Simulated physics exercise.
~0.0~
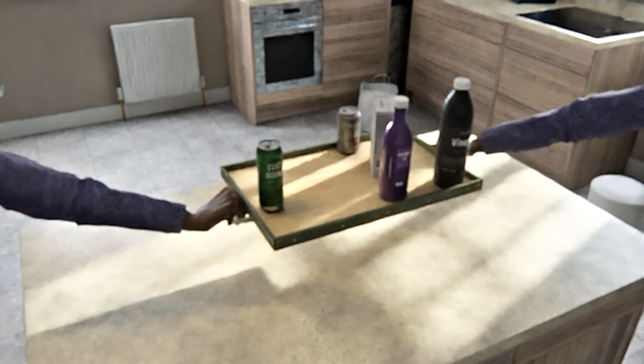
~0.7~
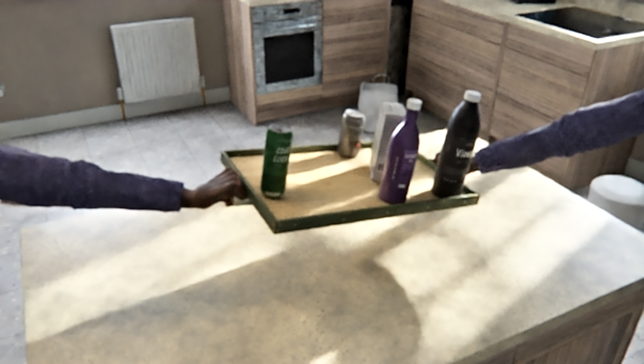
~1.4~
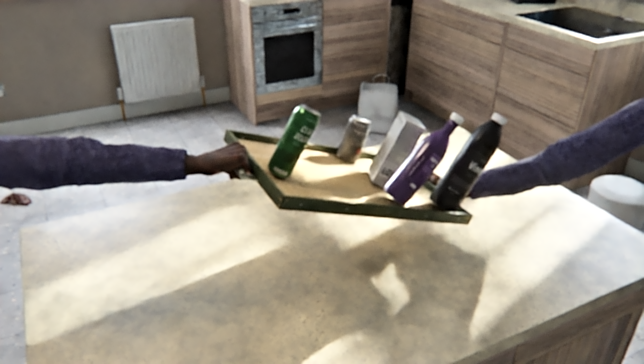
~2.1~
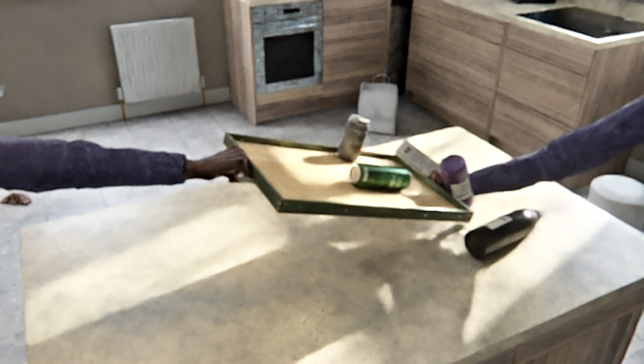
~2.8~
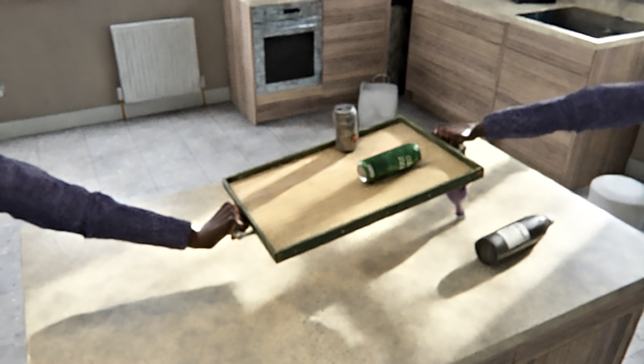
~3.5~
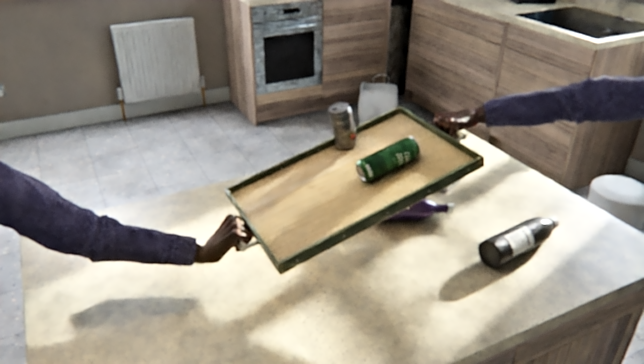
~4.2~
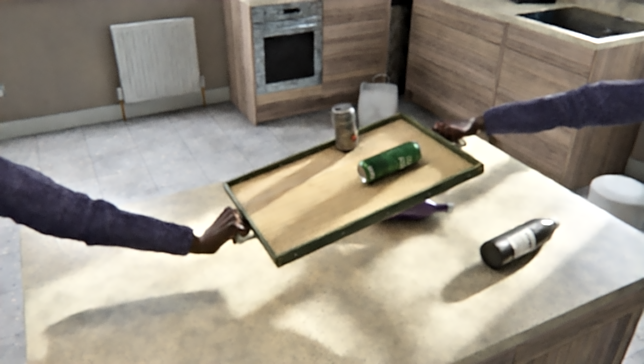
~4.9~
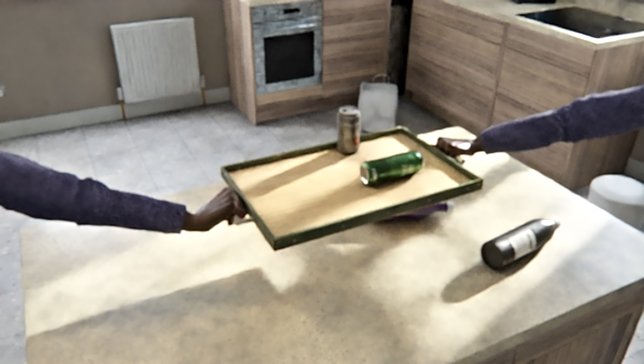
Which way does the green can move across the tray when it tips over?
The green can moves to the right across the tray and ends up lying on its side.
